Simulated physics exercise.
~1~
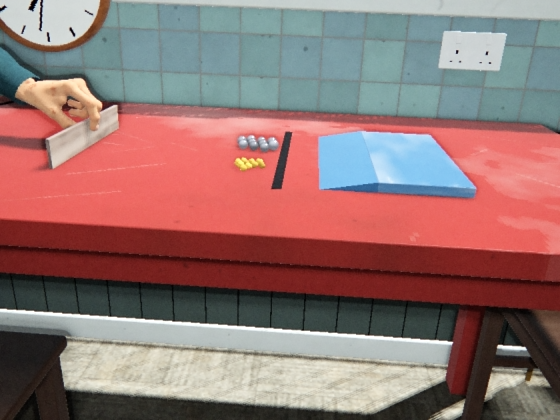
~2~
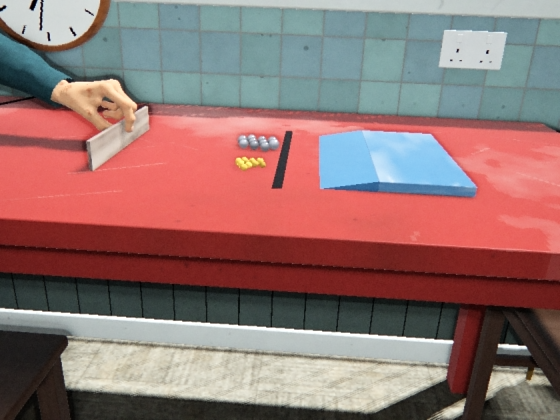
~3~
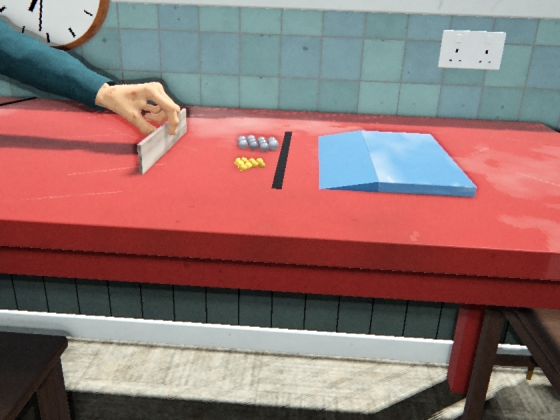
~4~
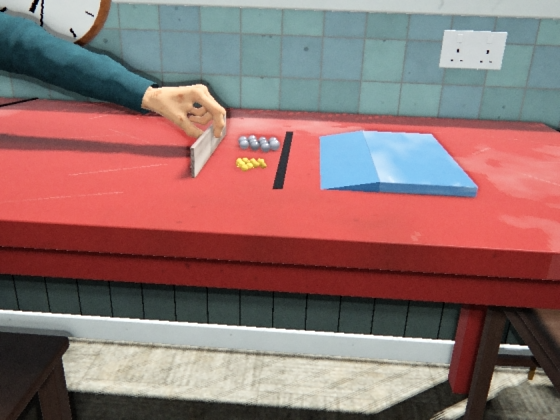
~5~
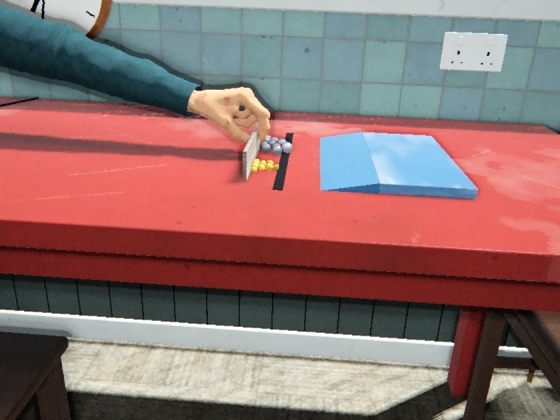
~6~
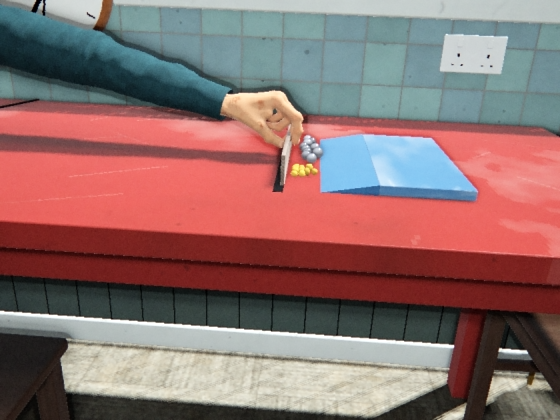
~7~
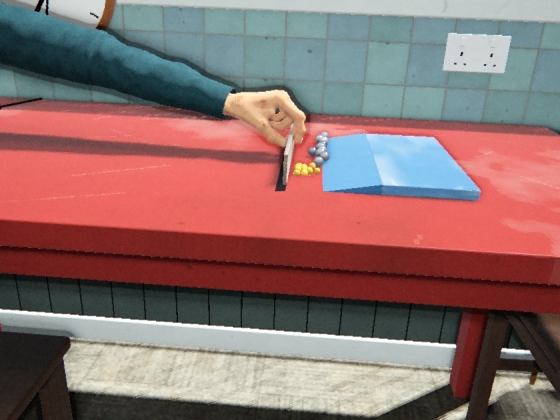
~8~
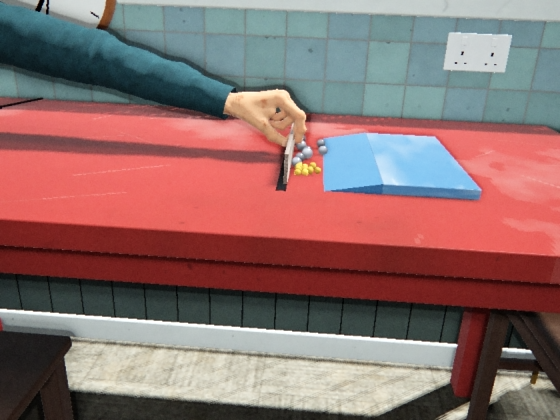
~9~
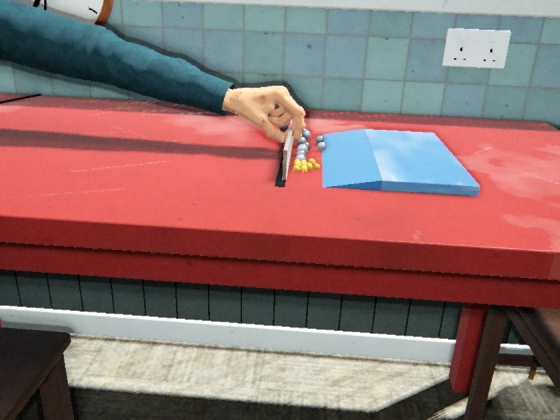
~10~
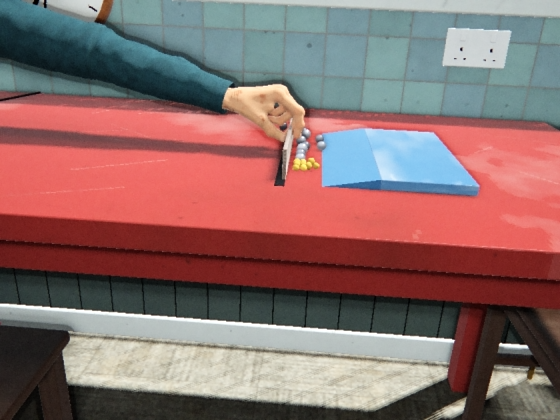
On a red tabletop, a hand slides an upright strip of wood right into small grey and yellow pieces, stopping at the black tape. The pieces scatter toward a blue ramp, some grey ones reaching its edge before rolling back, and all end up short of its top.
